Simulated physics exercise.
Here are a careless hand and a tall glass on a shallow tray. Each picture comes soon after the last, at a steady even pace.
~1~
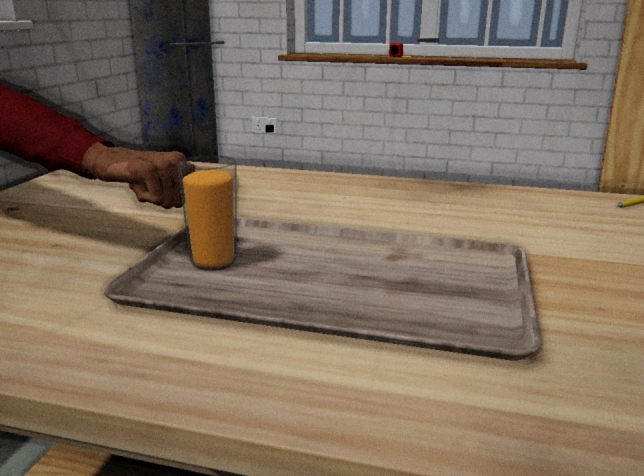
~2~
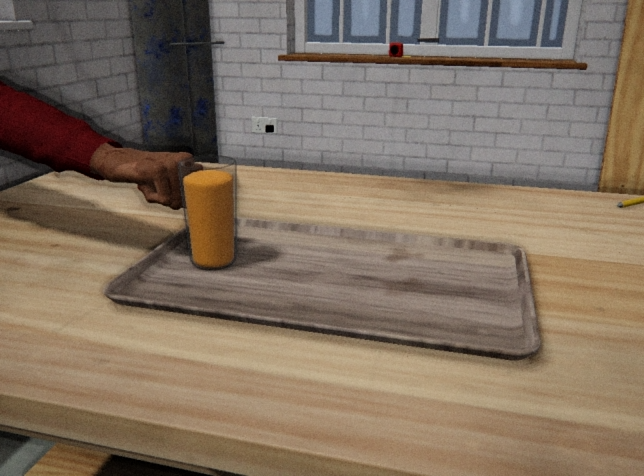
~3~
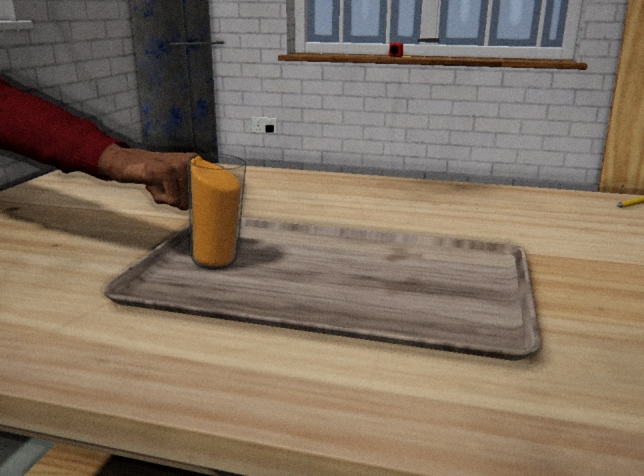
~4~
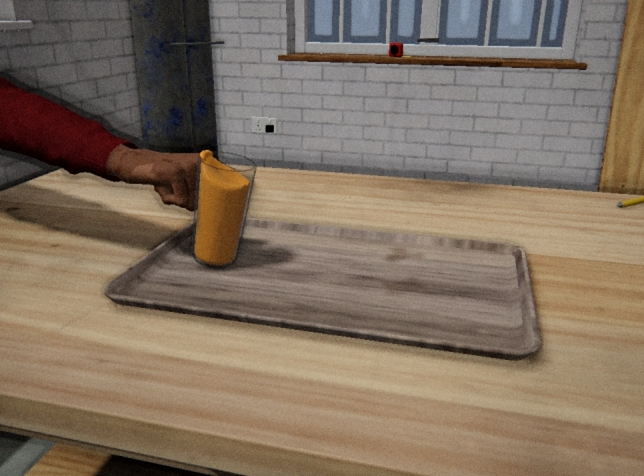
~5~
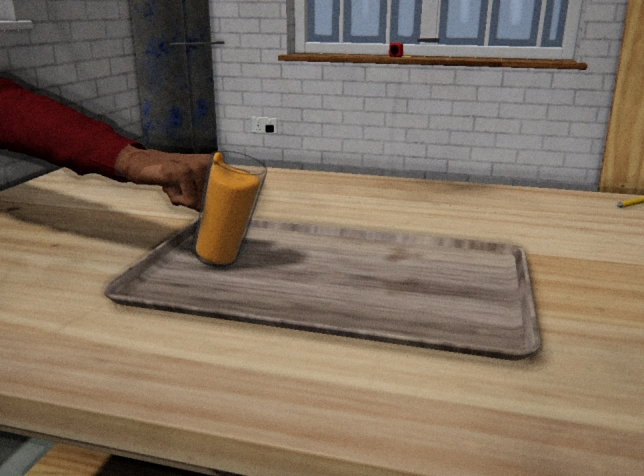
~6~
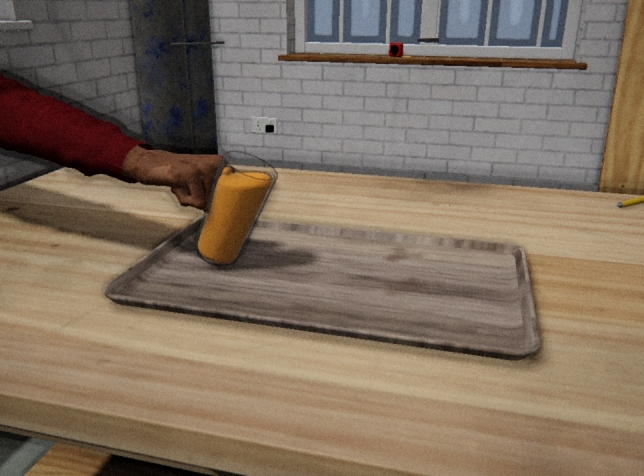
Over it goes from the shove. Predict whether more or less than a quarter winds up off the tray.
From what I can see, over a quarter makes it off the tray.
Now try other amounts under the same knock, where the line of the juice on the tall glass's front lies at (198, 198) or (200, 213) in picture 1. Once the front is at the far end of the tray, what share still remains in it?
60 % and 55 %.
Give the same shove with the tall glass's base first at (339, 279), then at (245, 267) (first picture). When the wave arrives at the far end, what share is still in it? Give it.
The first comes to 80 per cent, the other to 65 per cent.
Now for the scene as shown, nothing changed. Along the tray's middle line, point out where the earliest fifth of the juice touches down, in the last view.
It lands around (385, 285).
A moment on, the tall glass is falling and 99 per cent is in the glass, 0 on the tray and 1 above or beyond its rim.
Next, the tall glass lies on its side and 70 per cent is in the glass, 21 on the tray and 9 above or beyond its rim.
Then the tall glass lies on its side and 42 per cent is in the glass, 45 on the tray and 13 above or beyond its rim.
Later the tall glass lies on its side and 24 per cent is in the glass, 41 on the tray and 35 above or beyond its rim.
In the end 62 per cent is held by tray and glass, 38 is off the tray.
